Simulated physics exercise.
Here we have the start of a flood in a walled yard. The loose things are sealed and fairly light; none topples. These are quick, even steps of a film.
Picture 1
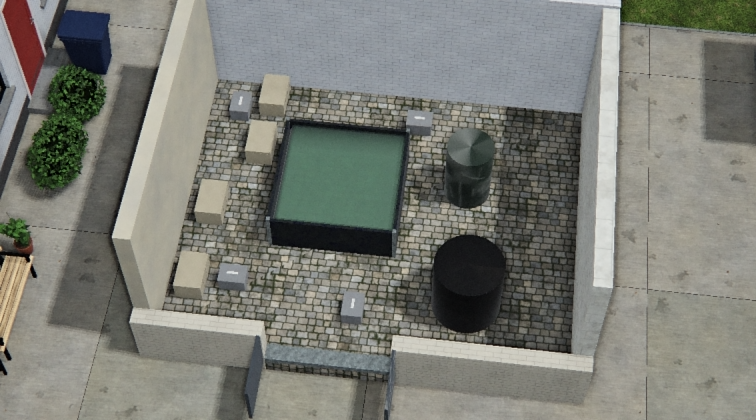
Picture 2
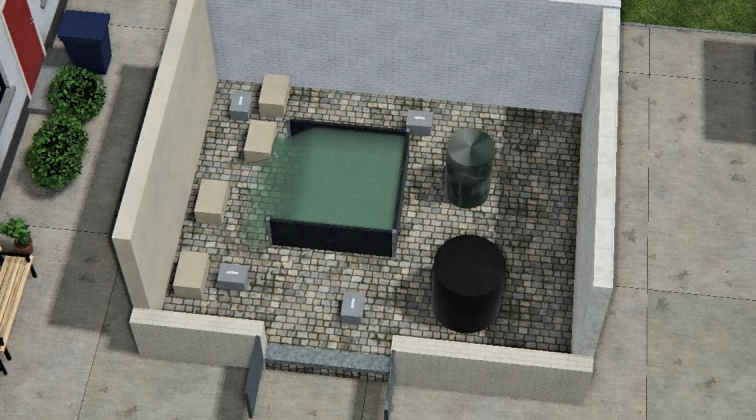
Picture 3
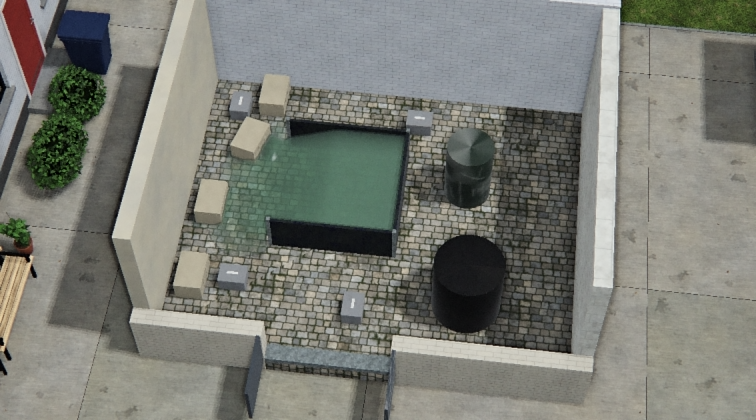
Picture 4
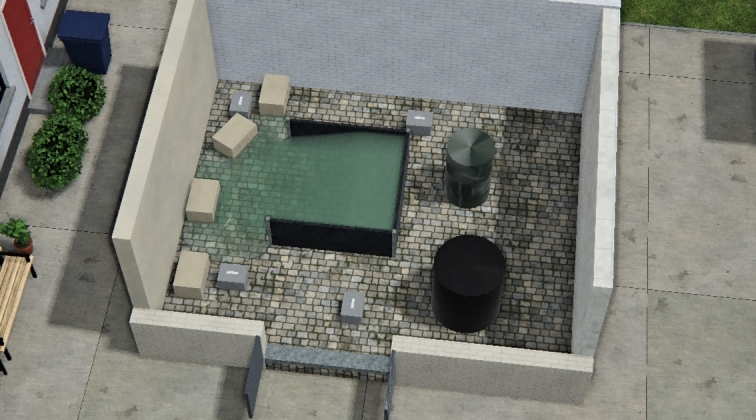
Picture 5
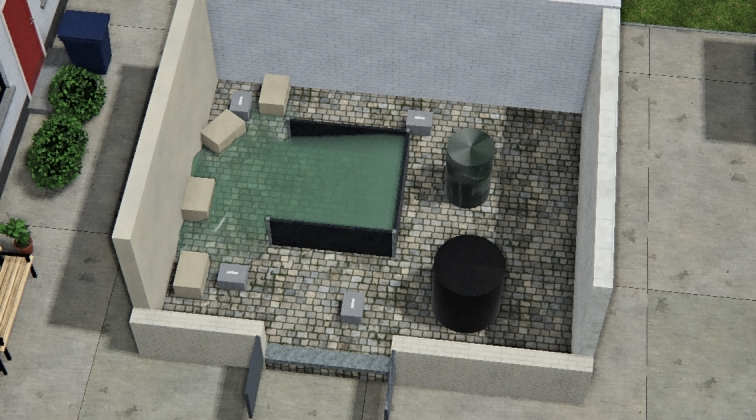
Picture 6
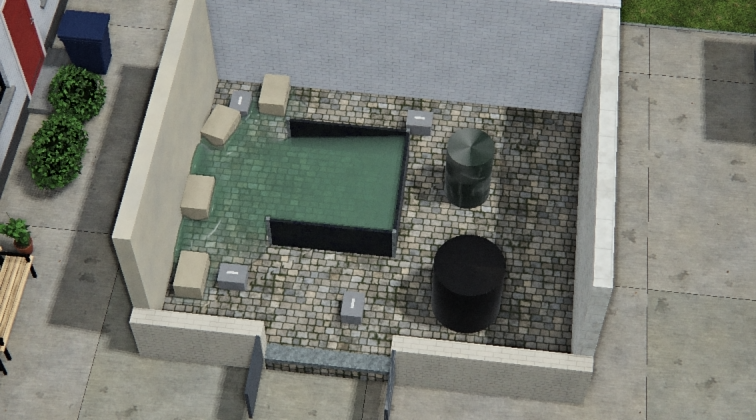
At first, a square tank of green water stands in a walled, cobbled yard among tan and grey boxes and two dark cylinders. Then its left side is gone and water pours out leftward across the stones. It pushes one tan box toward the left wall, turning it, and shifts another slightly left.
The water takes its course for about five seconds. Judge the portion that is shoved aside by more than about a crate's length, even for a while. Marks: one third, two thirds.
It is at least two thirds.
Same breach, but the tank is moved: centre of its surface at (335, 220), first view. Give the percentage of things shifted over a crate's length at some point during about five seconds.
Roughly 100 per cent.
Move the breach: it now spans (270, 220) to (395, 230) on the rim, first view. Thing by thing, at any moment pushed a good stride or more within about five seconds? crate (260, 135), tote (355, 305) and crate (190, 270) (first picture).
As listed: No, moved that far, swept aside.
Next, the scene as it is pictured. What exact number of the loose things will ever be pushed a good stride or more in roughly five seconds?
I count 8.
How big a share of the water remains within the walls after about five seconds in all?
Close to 94 %.
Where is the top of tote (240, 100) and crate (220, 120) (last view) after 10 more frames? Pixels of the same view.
Near (249, 75) and (227, 94).
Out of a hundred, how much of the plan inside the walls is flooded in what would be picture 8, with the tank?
Some 30 per cent.
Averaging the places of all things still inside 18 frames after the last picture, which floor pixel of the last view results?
Close to (370, 214).
A moment on, 1 of 8 are well off their spots; 2 afloat.
Next, 5 of 8 are well off their spots; 3 afloat.
Later, 8 of 8 are well off their spots; 2 afloat.
In the end, 7 of 8 are well off their spots, and 8 have been at some point; 2 afloat.
